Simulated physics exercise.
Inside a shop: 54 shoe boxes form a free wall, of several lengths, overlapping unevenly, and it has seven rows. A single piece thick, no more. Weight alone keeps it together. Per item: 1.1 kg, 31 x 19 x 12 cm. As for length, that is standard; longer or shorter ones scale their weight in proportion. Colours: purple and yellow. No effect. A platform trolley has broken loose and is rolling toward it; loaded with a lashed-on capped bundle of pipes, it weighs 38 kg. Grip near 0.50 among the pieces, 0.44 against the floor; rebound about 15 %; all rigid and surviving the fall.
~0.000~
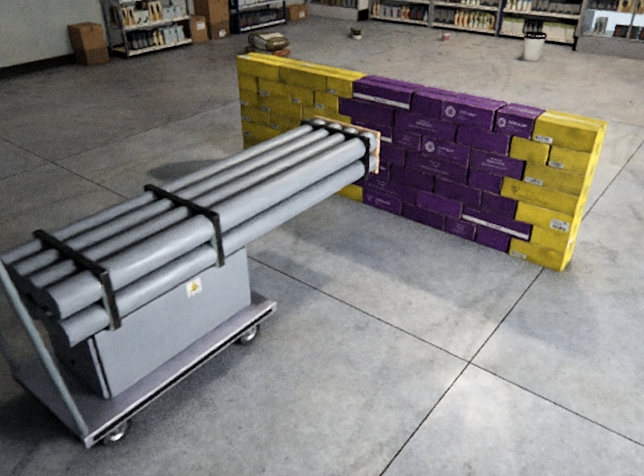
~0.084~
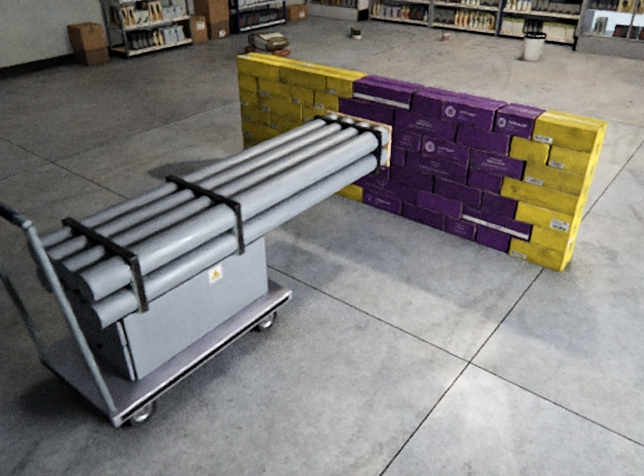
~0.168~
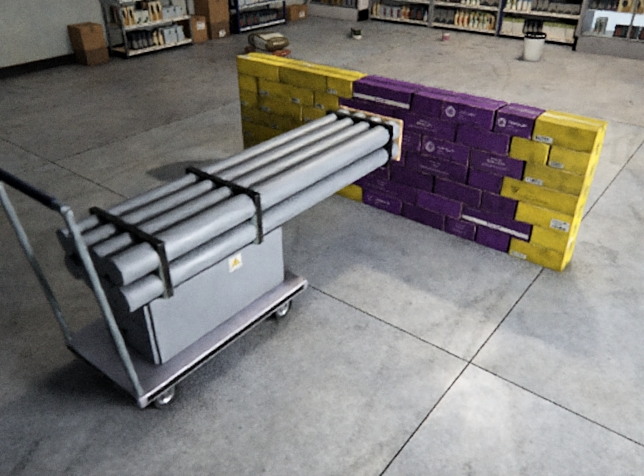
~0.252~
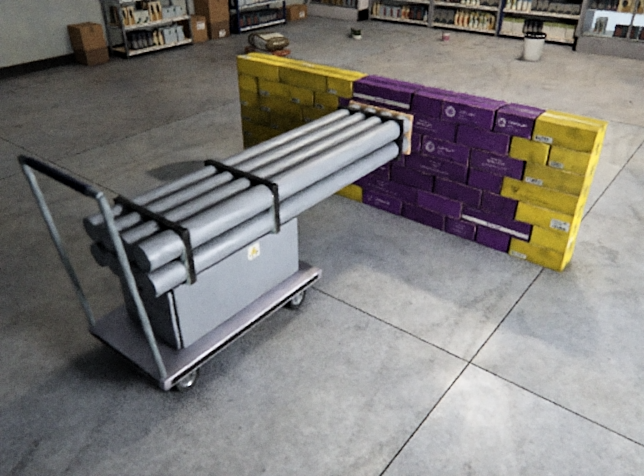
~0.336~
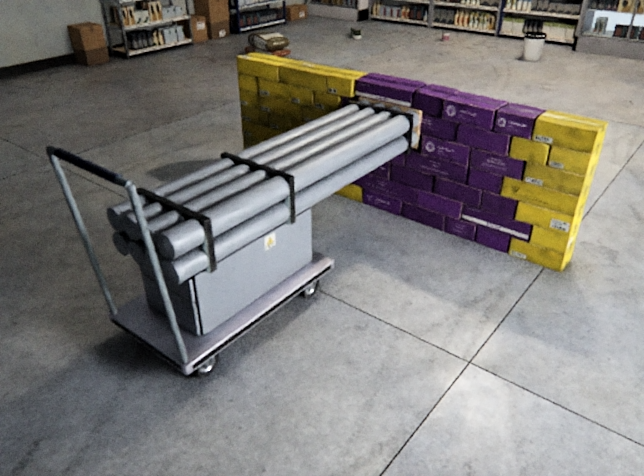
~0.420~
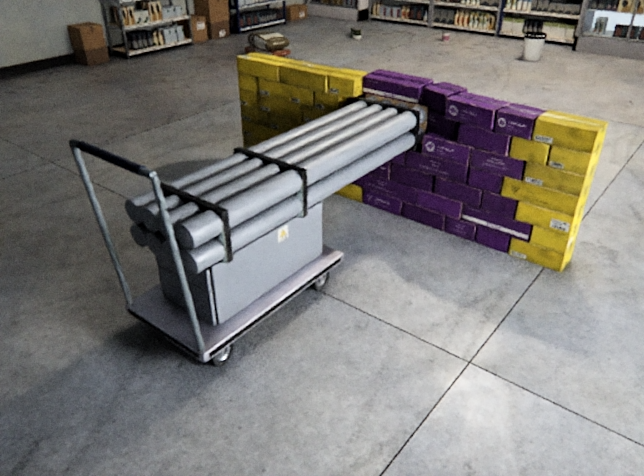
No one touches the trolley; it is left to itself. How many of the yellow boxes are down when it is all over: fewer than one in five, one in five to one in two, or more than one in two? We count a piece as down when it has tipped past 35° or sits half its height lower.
Fewer than one in five.
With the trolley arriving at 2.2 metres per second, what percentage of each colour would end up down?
Yellow 0%, purple 20%.
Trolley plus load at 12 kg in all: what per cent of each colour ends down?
You'd get yellow at 0 and purple at 30 per cent down.
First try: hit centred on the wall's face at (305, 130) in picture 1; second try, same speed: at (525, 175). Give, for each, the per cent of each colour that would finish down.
You'd get yellow at 40 followed by 20, and purple at 30 followed by 20 percent.
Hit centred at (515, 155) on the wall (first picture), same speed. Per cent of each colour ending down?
That would leave yellow at 20 % and purple at 20 %.
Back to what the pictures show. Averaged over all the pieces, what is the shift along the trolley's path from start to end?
Mean shift close to 10 cm.
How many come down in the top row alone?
Top row tally: 4.
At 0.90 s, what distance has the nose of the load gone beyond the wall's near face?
About 55 cm.
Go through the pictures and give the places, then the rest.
In the first picture (each place is the centre of the face we see best), load (374, 148) 43 cm short of the wall; top yellow box (257, 69); top purple box (467, 115); all as stacked.
In the second picture, load (385, 142) 31 cm short of the wall; top yellow box (257, 69).
In the third picture, load (396, 136) 20 cm short of the wall; top yellow box (257, 69).
In the fourth picture, load (407, 130) 8 cm short of the wall; top yellow box (257, 69).
In the fifth picture, load (416, 125) 26 mm into the wall's line; top yellow box (257, 69); 6 have shifted.
In the sixth picture, load (423, 121) 12 cm into the wall's line; top yellow box (257, 69); top purple box (468, 114) moved 21 mm; 8 have shifted.
By 0.58 s, load 26 cm past the wall's line, still rolling; none of the 29 yellow boxes down (2 of 54 in all colours); top yellow box unmoved; top purple box tilted 4°.
By 0.90 s, load 54 cm past the wall's line, still rolling; none of the 29 yellow boxes down (7 of 54 in all colours); top yellow box unmoved; top purple box tilted 49°.
By 1.58 s, load 1.00 m past the wall's line, still rolling; 1 of the 29 yellow boxes down (8 of 54 in all colours); top yellow box unmoved; top purple box on its side.
When it is over (2.5 s), load 1.02 m past the wall's line, stopped; 1 of the 29 yellow boxes down (8 of 54 in all colours); top yellow box unmoved; top purple box on its side. That is 3 per cent. In pixels of the last frame, middles, top yellow box near (266, 67), top purple box near (519, 214).
